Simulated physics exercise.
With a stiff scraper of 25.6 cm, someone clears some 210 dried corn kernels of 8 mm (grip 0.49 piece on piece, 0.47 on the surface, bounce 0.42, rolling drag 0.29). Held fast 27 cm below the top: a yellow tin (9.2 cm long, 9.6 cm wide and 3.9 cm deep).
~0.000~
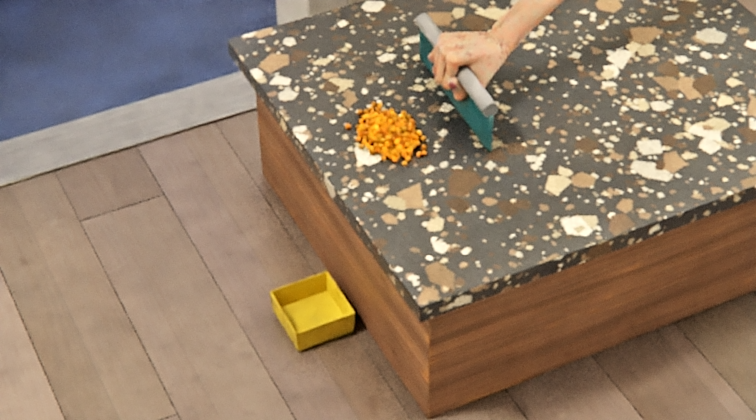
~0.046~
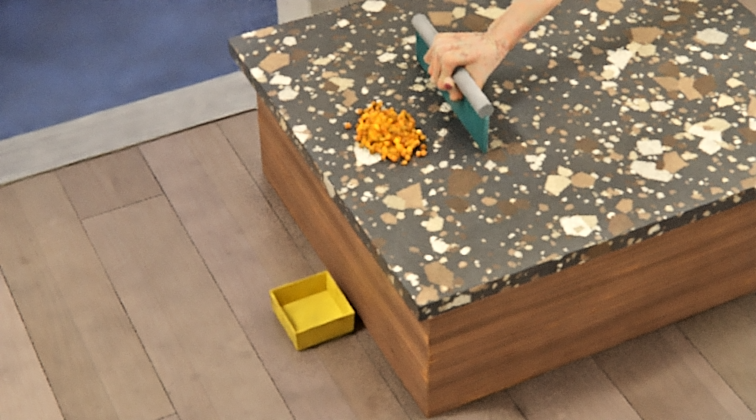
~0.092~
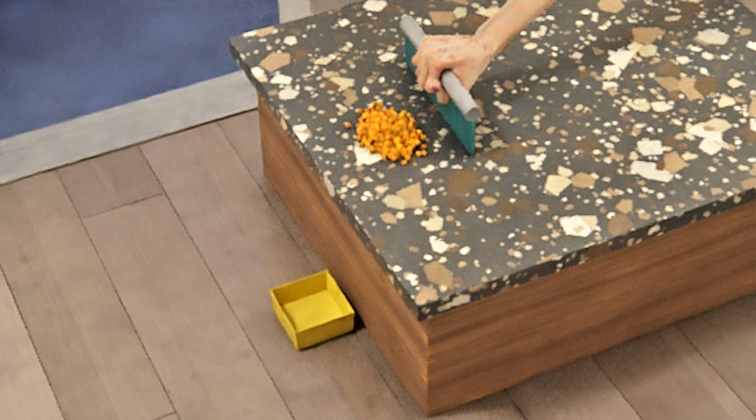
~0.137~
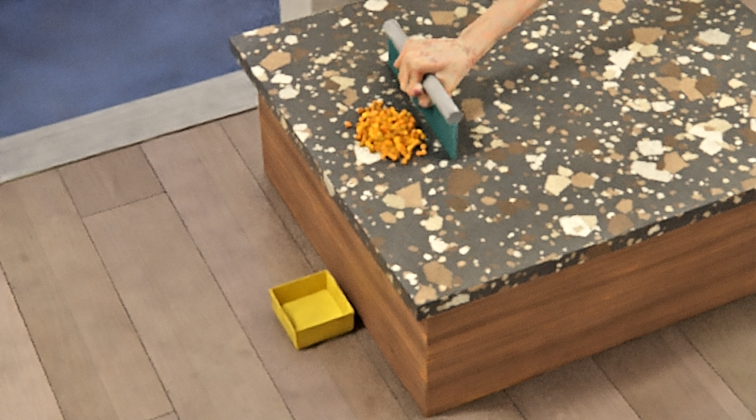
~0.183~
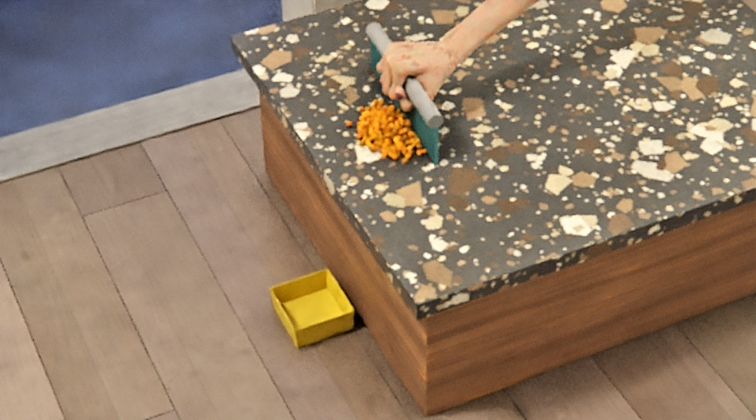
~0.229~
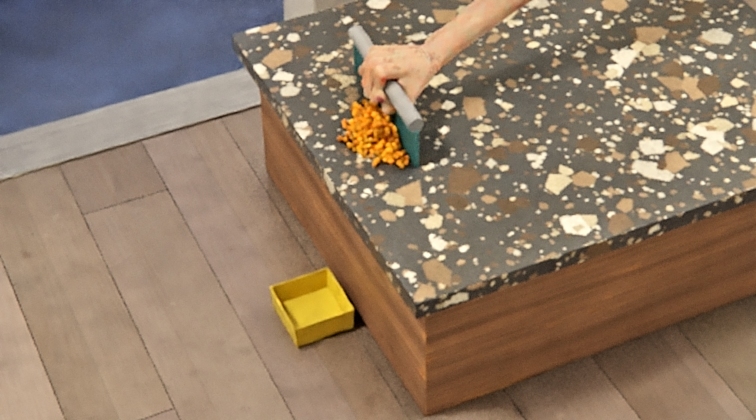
At the start, a hand holds a scraper on a speckled countertop, to the right of a small heap of orange kernels, with a yellow tin below the top. The hand slides the scraper left until it meets the heap, then pushes the kernels a short way left.
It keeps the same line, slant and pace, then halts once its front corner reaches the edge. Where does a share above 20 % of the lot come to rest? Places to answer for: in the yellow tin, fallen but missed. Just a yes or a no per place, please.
Yellow tin, no; missed, yes.
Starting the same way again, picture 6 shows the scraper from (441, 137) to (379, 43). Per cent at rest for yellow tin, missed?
Yellow tin: 15, missed: 80.
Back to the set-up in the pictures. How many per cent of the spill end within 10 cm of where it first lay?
I'd put it at close to 0 percent.
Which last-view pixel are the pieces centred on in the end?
The centre lies at about (229, 306).
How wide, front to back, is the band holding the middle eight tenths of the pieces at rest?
About 18 cm.
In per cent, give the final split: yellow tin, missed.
Yellow tin 5 %, missed 95 %.
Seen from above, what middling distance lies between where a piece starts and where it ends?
Roughly 28 centimetres.
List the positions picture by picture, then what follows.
In the first picture, scraper from (490, 122) to (422, 31); moved 0.0 cm; pieces shifted so far, 0; middle of the spill at (387, 130); yellow tin at (312, 302).
In the second picture, scraper from (486, 123) to (419, 31); moved 0.7 cm; pieces shifted so far, 0; middle of the spill at (387, 130).
In the third picture, scraper from (473, 126) to (407, 34); moved 2.7 cm; pieces shifted so far, 0; middle of the spill at (387, 129).
In the fourth picture, scraper from (454, 130) to (390, 37); moved 5.6 cm; pieces shifted so far, 0; middle of the spill at (387, 129).
In the fifth picture, scraper from (436, 134) to (373, 40); moved 8.6 cm; pieces shifted so far, 47; middle of the spill at (387, 128).
In the sixth picture, scraper from (416, 137) to (356, 43); moved 11.5 cm; pieces shifted so far, 210; middle of the spill at (379, 118); yellow tin at (312, 298). Its speed is about 0.64 m/s, heading 5 degrees away from the viewer.
Then, at 0.38 s, scraper 21 cm from its start, spill 15 cm wide; still on top 100 %.
After 0.53 s, scraper 23 cm from its start, spill 17 cm wide; off the edge, not caught 95 %, still on top 5 %.
Then, at 0.67 s, scraper 23 cm from its start, spill 18 cm wide; yellow tin 5 %, off the edge, not caught 90 %.
At rest (1.3 s), yellow tin 5 %, fallen but missed 95 %, still on top 0 %.
